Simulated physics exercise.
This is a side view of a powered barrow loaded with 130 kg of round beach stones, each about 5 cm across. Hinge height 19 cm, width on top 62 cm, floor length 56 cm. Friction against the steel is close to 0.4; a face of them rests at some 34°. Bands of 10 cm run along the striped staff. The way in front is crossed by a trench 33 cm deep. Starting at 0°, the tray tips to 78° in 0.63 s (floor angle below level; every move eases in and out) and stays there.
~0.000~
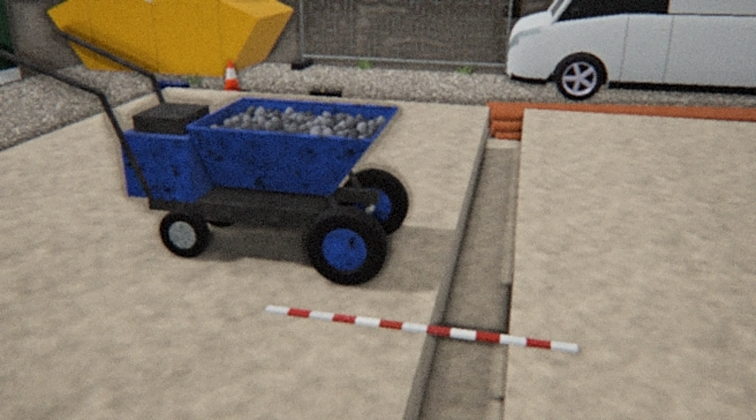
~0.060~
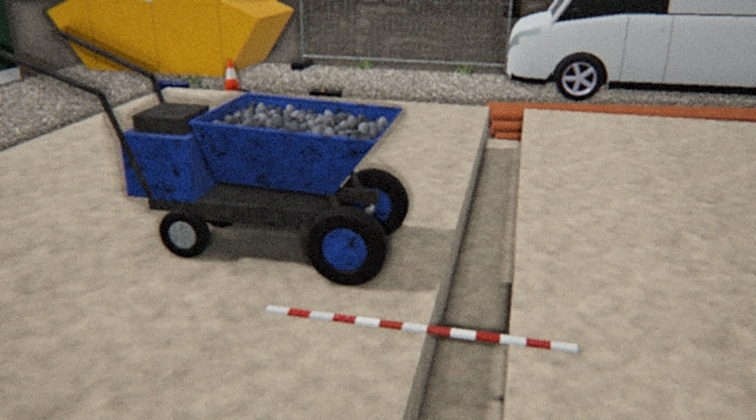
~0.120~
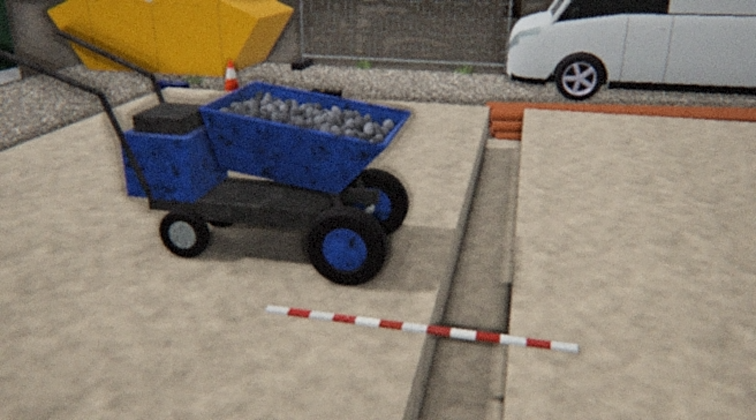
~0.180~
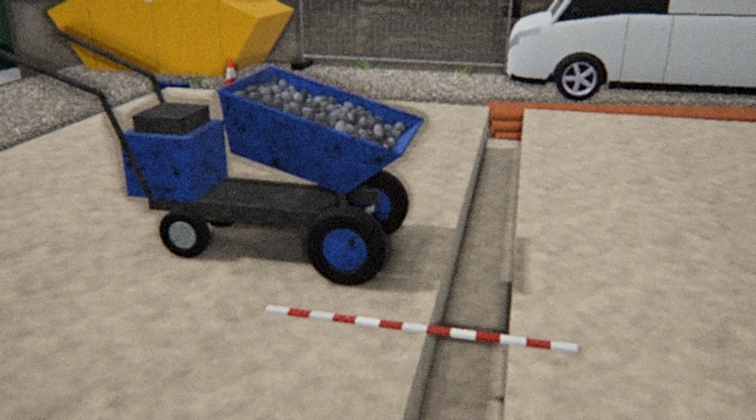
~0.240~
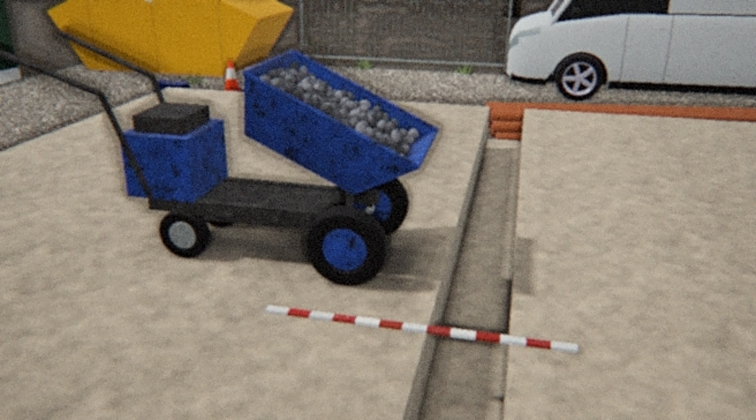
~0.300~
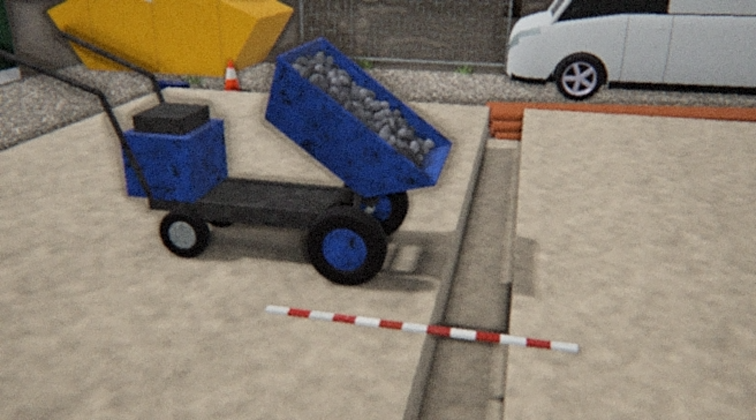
A blue powered barrow loaded with round grey stones stood still beside a narrow trench while its tray slowly rose at the back and tilted steeply to the right, the stones still inside.
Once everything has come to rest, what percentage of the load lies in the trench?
39 %.
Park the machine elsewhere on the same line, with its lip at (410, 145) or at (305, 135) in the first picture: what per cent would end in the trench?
Roughly 10 percent for the first, and 90 percent for the second.
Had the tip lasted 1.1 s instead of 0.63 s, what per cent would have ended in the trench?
It would come to roughly 55 per cent.
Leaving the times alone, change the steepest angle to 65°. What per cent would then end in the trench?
Roughly 45%.
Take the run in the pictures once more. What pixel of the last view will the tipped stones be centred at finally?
I'd point somewhere around (555, 275).
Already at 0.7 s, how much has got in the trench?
20 per cent or so by then.
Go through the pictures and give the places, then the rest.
In the first picture, lip at (370, 141), floor tilted 0°, highest stones at (307, 119).
In the second picture, lip at (374, 143), floor tilted 2°, highest stones at (299, 117); the stones move at 0.5 m/s on average.
In the third picture, the tray is at 7°, its lip at (385, 147); the top of the load is at (266, 104); the stones move at 1.0 m/s on average.
In the fourth picture, the tray is at 15°, its lip at (401, 155); the top of the load is at (272, 88); the stones move at 1.4 m/s on average.
In the fifth picture, lip at (419, 168), floor tilted 25°, highest stones at (289, 74); the stones move at 1.7 m/s on average.
In the sixth picture, lip at (435, 185), floor tilted 36°, highest stones at (313, 62); the stones move at 1.8 m/s on average.
After 0.5 s the floor is at 65°; 100 % in the tray; the foremost stones are at (463, 201).
After 0.7 s the floor is at 78°; 45 % in the tray, 21 % in the trench, 34 % past the trench; the foremost stones are at (566, 280).
After 1.1 s the floor is at 78°; 2 % in the tray, 37 % in the trench, 62 % past the trench; the foremost stones are past the picture's edge.
After 3.0 s the floor is at 78°; 0 % in the tray, 39 % in the trench, 61 % past the trench; the foremost stones are past the picture's edge.
